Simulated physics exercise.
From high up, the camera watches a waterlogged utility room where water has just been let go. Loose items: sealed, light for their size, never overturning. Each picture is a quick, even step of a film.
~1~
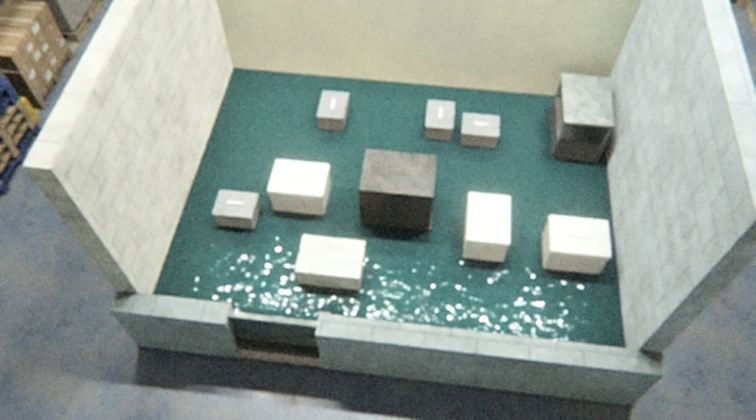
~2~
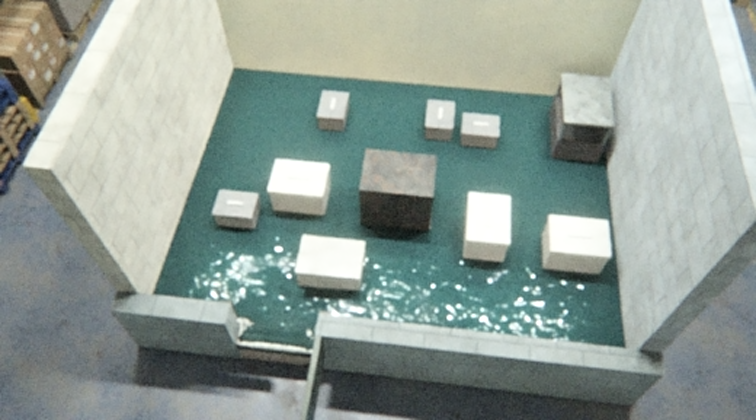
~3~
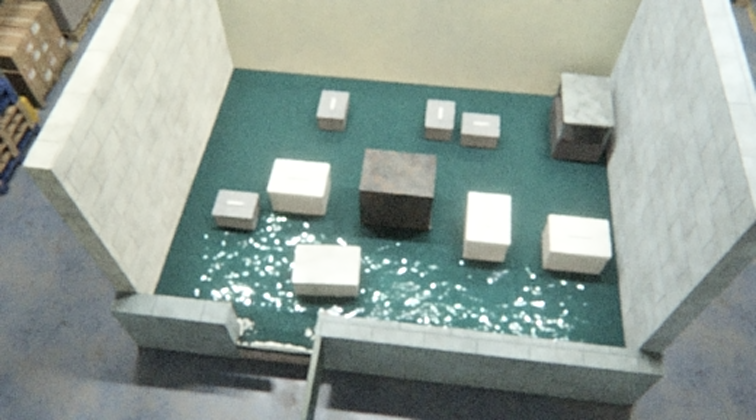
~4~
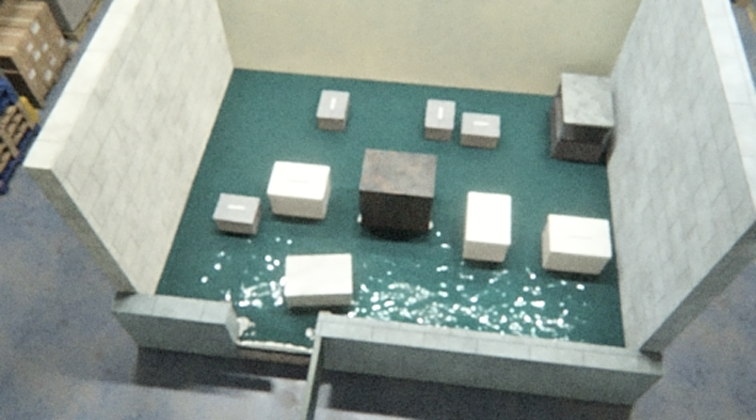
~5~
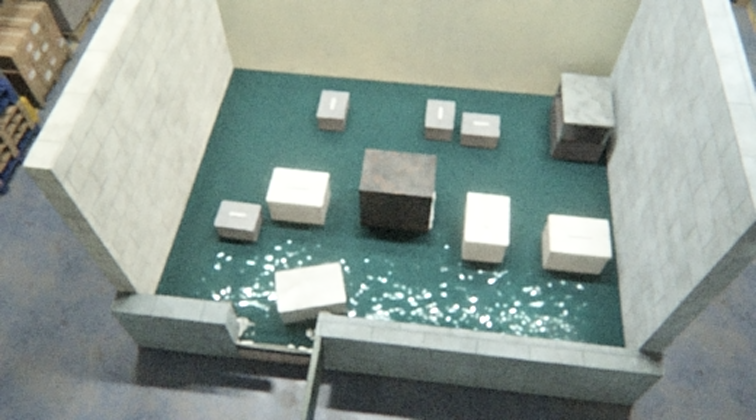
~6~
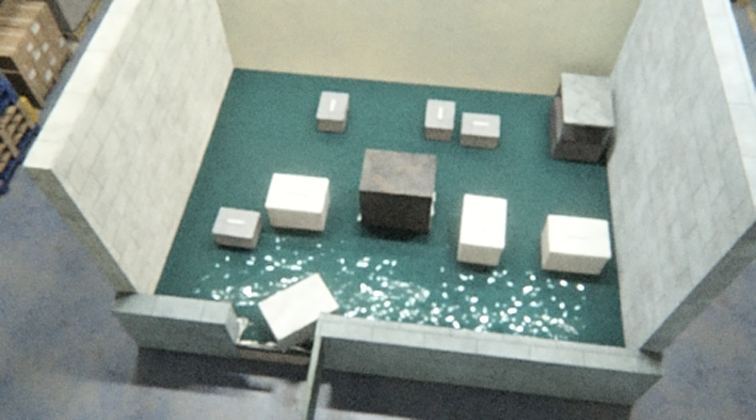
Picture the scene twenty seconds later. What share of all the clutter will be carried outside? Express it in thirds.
From what I can see, the part that leaves comes to one third through two thirds.
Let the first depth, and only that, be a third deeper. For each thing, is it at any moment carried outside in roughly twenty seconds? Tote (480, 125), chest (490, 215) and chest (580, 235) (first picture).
In turn: Left behind, out, left behind.
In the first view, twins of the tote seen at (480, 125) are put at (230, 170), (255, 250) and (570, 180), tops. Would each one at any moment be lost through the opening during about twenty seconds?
Note - in order: Out of the scene / out of the scene / retained.
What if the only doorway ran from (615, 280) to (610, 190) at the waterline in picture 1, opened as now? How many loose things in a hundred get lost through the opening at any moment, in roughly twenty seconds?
About 60 %.
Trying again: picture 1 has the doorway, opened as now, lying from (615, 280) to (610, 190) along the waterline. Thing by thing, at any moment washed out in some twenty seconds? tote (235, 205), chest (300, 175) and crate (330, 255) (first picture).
Object one: Remains; object two: Remains; object three: Leaves.
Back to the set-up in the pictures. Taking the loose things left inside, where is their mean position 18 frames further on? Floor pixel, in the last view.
That works out to about (418, 205) on the floor.
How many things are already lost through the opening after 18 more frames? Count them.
The number comes to 3.
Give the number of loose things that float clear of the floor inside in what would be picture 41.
By my tally, 4.
A moment on, 1 of 8 are out; 7 afloat.
Next, 3 of 8 are out; 5 afloat.
Later, 4 of 8 are out; 4 afloat.
In the end, 4 of 8 are out; 4 afloat.
